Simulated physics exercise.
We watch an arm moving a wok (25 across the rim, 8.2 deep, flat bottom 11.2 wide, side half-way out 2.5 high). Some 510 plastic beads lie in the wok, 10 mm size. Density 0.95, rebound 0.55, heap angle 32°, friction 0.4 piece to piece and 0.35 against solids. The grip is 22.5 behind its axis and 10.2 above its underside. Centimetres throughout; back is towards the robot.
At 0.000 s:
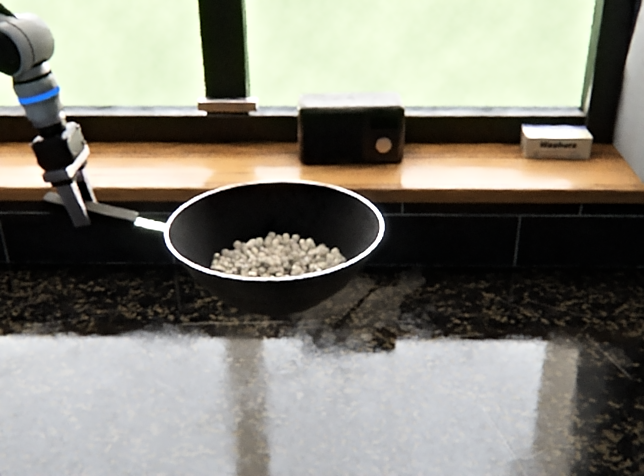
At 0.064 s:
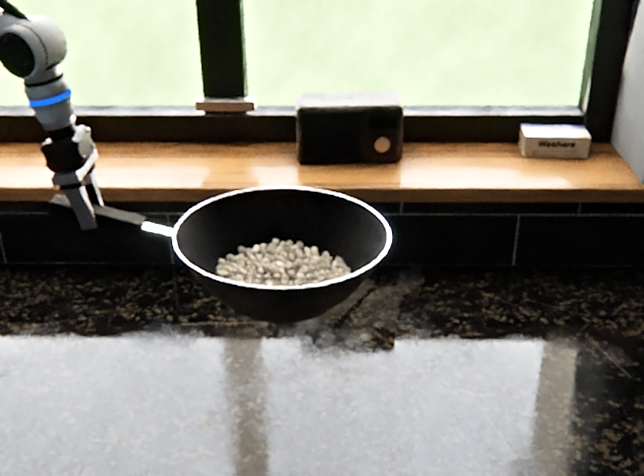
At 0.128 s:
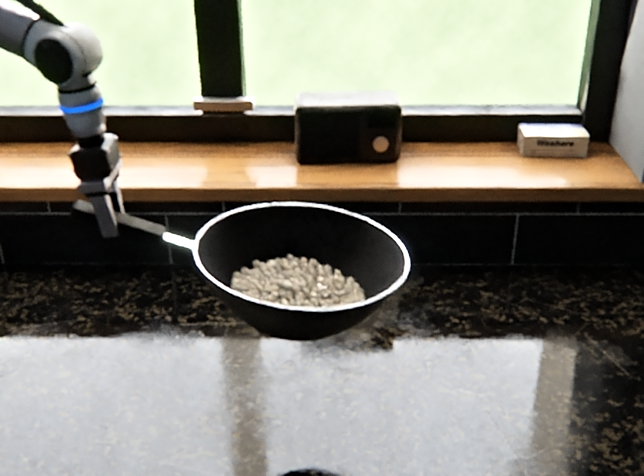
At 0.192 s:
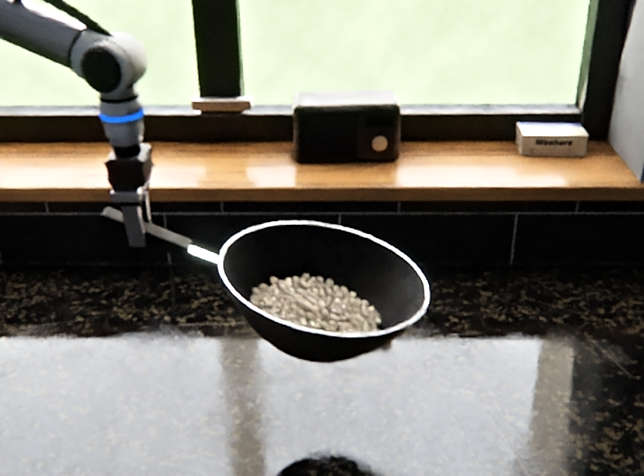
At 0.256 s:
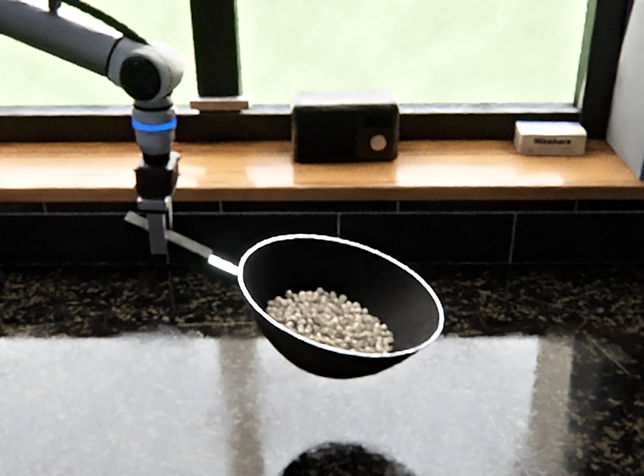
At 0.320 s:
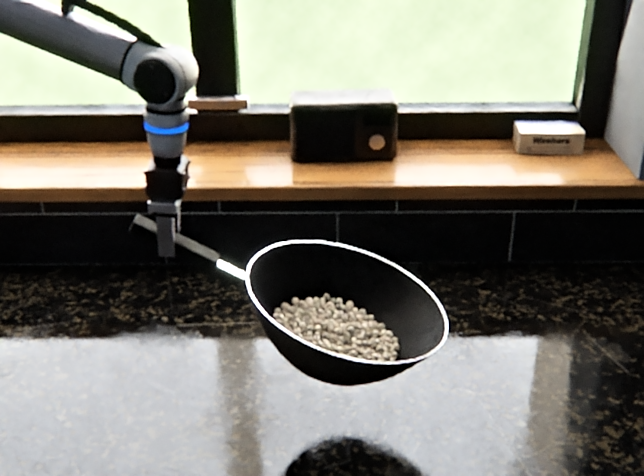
On a dark stone counter beneath a window, a robot arm holds a black wok of small pale beads by its handle, moving it a short way right and toward the viewer while gradually tilting it down to the right.
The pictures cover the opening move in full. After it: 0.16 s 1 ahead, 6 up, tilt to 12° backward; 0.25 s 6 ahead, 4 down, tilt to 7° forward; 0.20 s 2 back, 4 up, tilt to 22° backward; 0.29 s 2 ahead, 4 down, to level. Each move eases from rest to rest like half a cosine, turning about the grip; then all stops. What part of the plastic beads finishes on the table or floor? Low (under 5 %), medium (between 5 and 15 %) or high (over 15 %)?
A high share, over 15 %, ends on the table or floor.
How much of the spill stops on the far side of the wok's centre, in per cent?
Roughly 80 per cent.
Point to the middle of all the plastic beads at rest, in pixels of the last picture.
Near (437, 293).
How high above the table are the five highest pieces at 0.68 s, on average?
About 43 cm.
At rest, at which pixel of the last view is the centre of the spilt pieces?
At about (611, 404).
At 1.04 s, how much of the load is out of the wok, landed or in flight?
Some 45 per cent.
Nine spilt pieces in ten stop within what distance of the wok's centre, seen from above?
About 75 cm.
After 0.68 s, tilted 5° forward, highest piece 43 above the table; 193 in the wok, 320 in flight or on a rim.
After 1.04 s, tilted 15° backward, highest piece 39 above the table; 292 in the wok, 175 on the table or floor, 46 in flight or on a rim.
After 1.42 s, level, highest piece 21 above the table; 273 in the wok, 216 on the table or floor, 24 in flight or on a rim.
After 2.47 s, level, highest piece 21 above the table; 273 in the wok, 240 on the table or floor.
In the end, 273 in the wok, 240 on the table or floor. That is 47 % on the table or floor.
